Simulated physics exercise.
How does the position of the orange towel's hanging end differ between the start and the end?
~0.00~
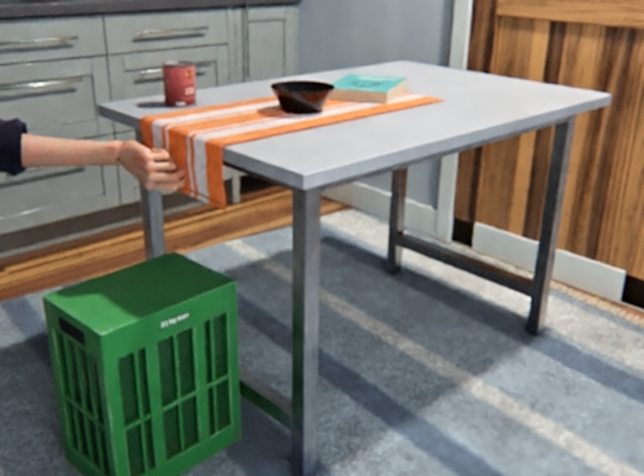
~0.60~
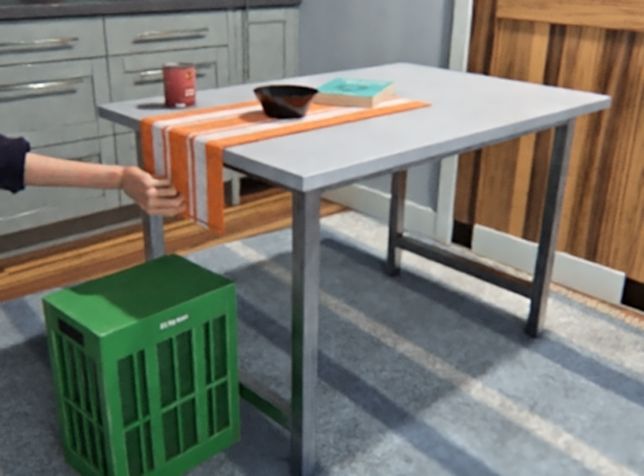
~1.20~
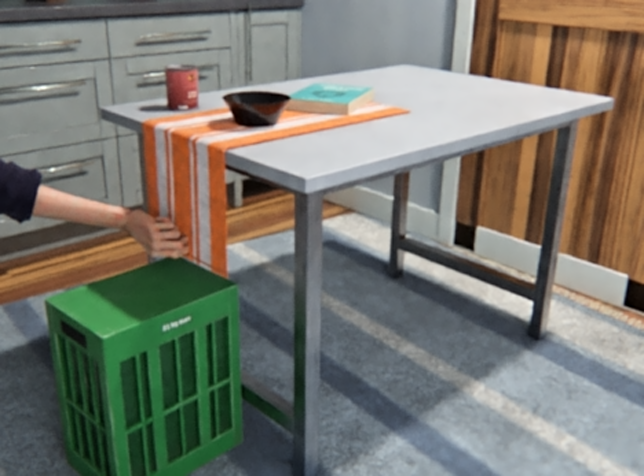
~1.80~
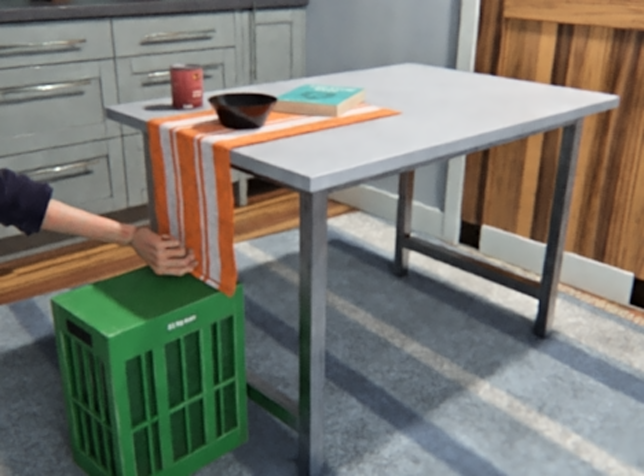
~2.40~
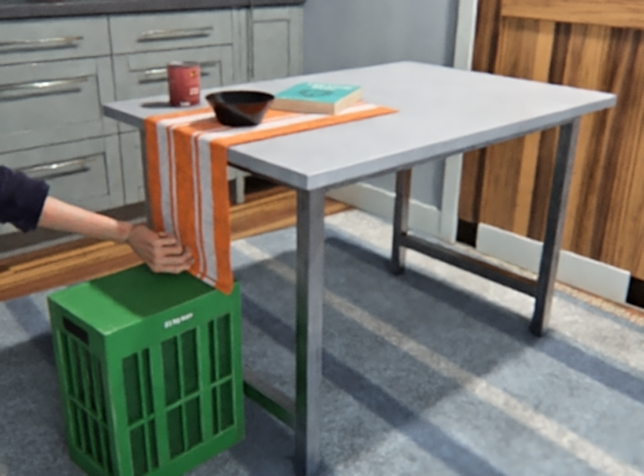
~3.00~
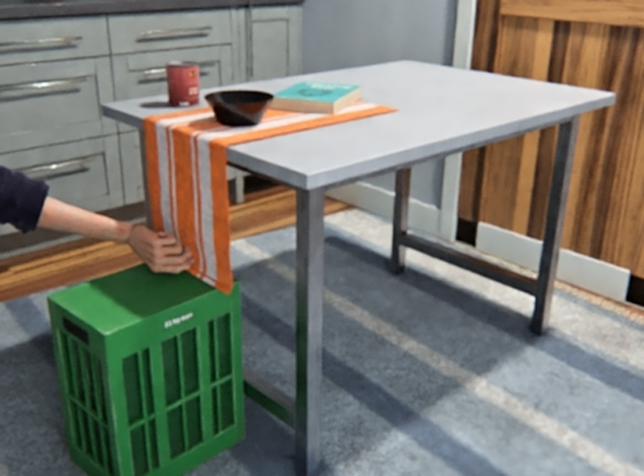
At the start the towel hangs only a short way over the left end of the table, with its hem well above the green crate. By the end it hangs much lower, with its hem down at the top of the crate.
